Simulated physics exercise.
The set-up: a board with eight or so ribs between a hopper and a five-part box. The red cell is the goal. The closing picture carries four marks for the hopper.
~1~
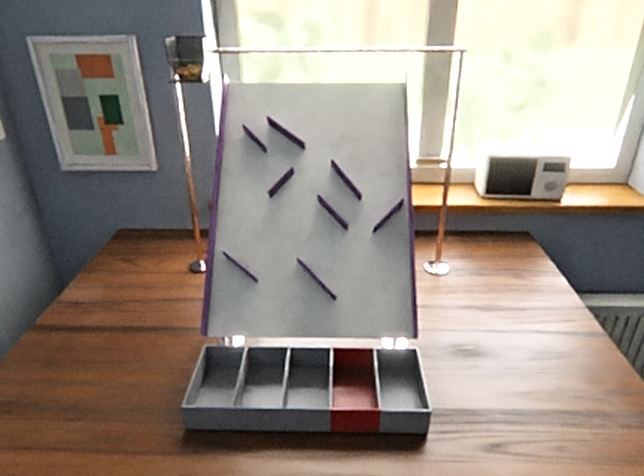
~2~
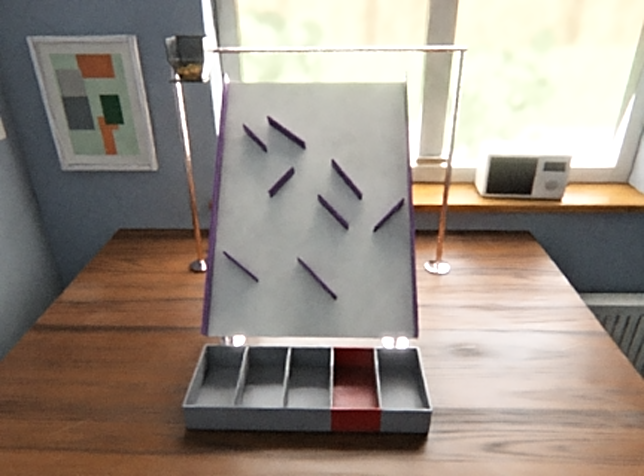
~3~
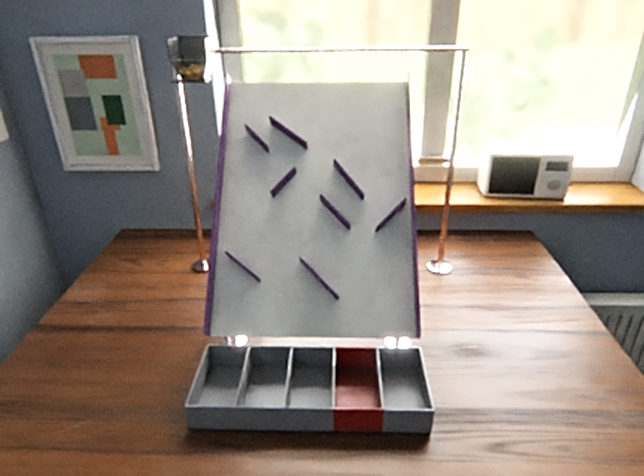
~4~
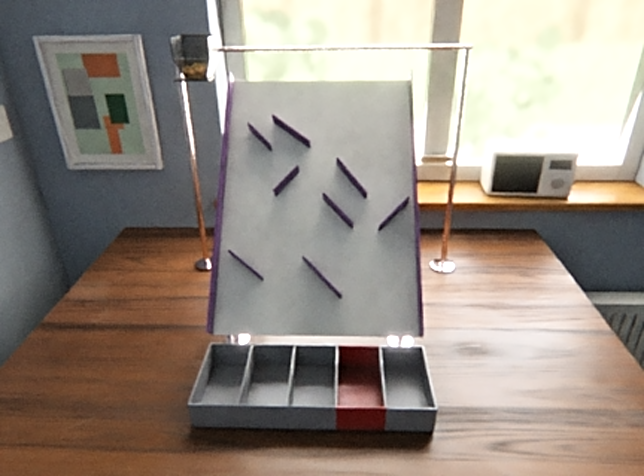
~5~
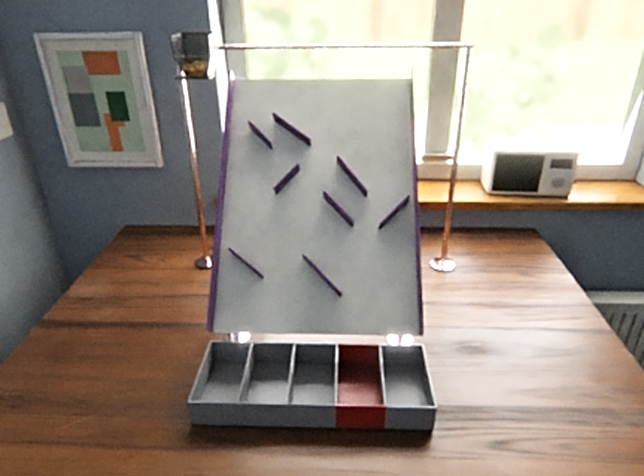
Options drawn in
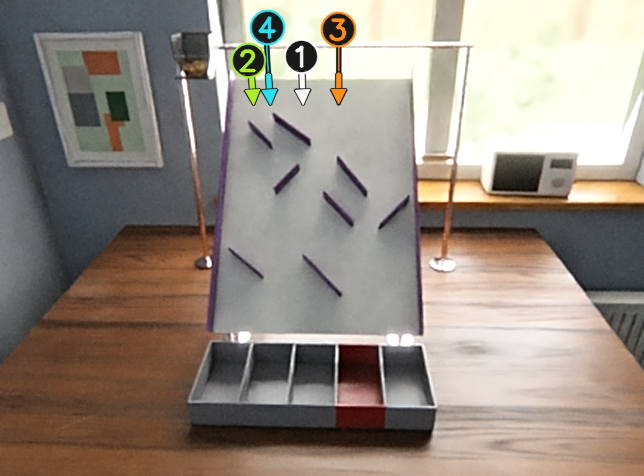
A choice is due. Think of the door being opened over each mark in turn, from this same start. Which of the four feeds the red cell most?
The best mark is 3.
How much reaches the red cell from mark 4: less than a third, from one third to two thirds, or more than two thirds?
Less than a third.
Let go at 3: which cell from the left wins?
The fourth from the left.
On the marked copy, mark 1 meets the board at (302, 99); mark 2 meets the board at (253, 99); mark 3 meets the board at (338, 98); mark 4 meets the board at (270, 99).
Choosing 1, a small part in the red cell, nearly all in other cells, a stray few outside the box.
Choosing 2, a stray few in the red cell, most in other cells, a small part outside the box.
Choosing 3, about two thirds in the red cell, about a quarter in other cells, a small part outside the box.
Choosing 4, none in the red cell, nearly all in other cells, a stray few held on the board, a small part outside the box.
